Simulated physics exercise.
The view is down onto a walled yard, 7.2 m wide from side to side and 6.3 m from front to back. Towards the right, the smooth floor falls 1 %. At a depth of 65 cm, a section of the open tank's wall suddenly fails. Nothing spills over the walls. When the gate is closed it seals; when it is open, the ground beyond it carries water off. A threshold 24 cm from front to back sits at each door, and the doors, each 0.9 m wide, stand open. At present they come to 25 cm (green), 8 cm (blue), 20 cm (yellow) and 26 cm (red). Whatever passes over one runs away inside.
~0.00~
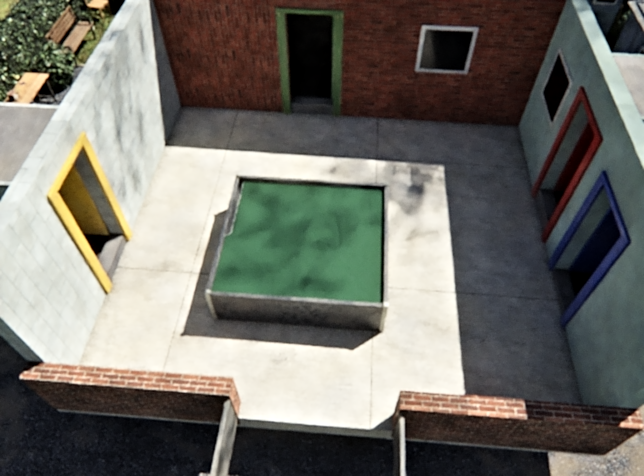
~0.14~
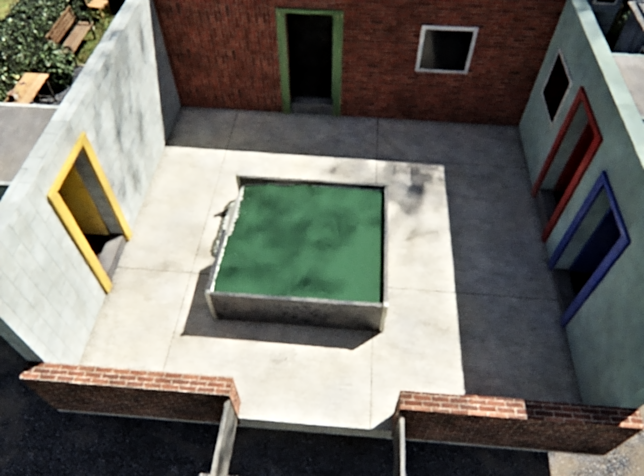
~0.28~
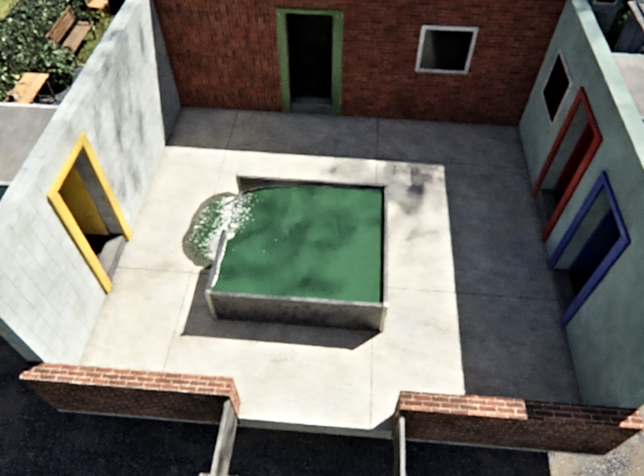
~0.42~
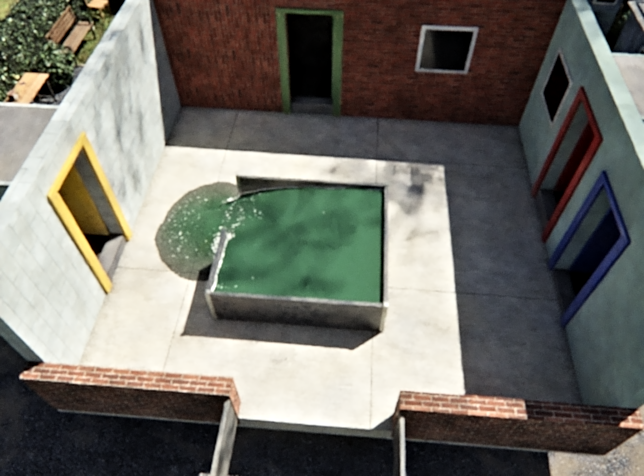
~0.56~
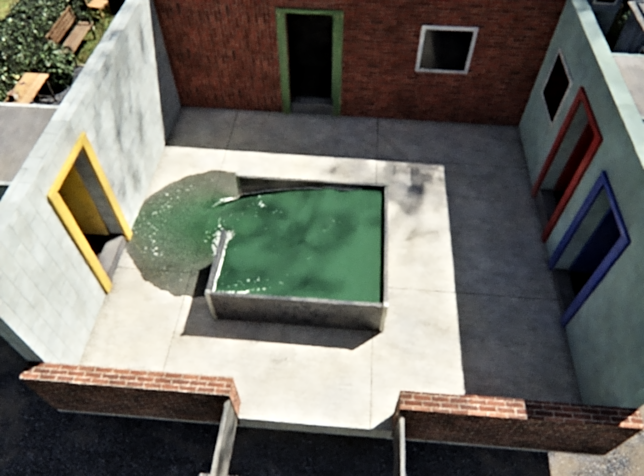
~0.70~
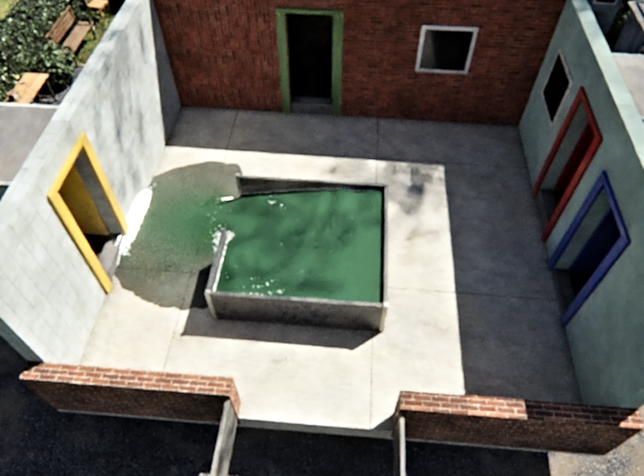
Green water bursts through the left side of a low, square tank in the middle of a pale-floored walled yard, seen from above by a camera that stays still. A yellow-framed doorway stands at left, a green one in the brick back wall, and red and blue ones at right. The water first trickles out, then fans leftward in a widening, white-flecked sheet, reaching the left wall beside the yellow doorway.
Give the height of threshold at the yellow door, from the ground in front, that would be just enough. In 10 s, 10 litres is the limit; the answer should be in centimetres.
Close to 28 cm.
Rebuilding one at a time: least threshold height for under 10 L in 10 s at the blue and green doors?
Roughly 13.0 cm for the blue door and roughly 6.0 cm for the green door.
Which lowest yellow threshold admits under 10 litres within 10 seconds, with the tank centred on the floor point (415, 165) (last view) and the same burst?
It should be around 7.0 cm high.
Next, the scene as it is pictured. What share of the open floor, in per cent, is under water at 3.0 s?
Close to 30 per cent is wet.
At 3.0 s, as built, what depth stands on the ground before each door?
Door by door in centimetres - green 5, blue 0, yellow 25, red 0.
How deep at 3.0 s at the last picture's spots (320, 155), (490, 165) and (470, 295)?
About 0, 0 and 0 cm.
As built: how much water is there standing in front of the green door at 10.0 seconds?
The depth there is around 6.0 cm.
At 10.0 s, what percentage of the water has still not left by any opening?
Remaining share: Around 94 %.
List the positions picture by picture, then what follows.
The open tank at (305, 237) is whole and still, 65 cm deep; the yellow door at (98, 224) is dry, in the first frame.
The gap is at (236, 221), the front 0.3 m out at a hidden place; the back of the open tank holds 65 cm, in the second frame.
The front is at (187, 246), 0.8 m from the gap at (237, 223); 1.0 m2 of floor is wet, 65 cm left at the back, in the third frame.
The front is at (160, 241), 1.3 m from the gap at (237, 223); 2.1 m2 of floor is wet, 65 cm left at the back, in the fourth frame.
The front is at (129, 239), 1.8 m from the gap at (237, 223); 3.6 m2 of floor is wet, 65 cm left at the back, in the fifth frame.
The gap is at (237, 223), the front 1.9 m out at (119, 239); the back of the open tank holds 65 cm; water is at the yellow door at (98, 224), in the sixth frame.
After 1.4 s water covers 15 % of the floor, deepest (40 cm) near (146, 221); 26 cm at the yellow door, 6 litres in over its 20 cm threshold.
After 3.0 s water covers 30 % of the floor, deepest (36 cm) near (178, 116); 25 cm at the yellow door, 51 litres in over its 20 cm threshold.
After 10.0 s water covers 100 % of the floor, deepest (16 cm) near (549, 302); 8 cm at the yellow door, 61 litres in over its 20 cm threshold.
At the yellow door as built, the water arrived by 0.7 s and peaked near 30 cm at 2.2 s.
Run again over the same 10 s with other heights there, 26 litres in over 24.5 cm, 1 litre over 33.5 cm. The limit of 10 litres is kept from about 28 cm up.
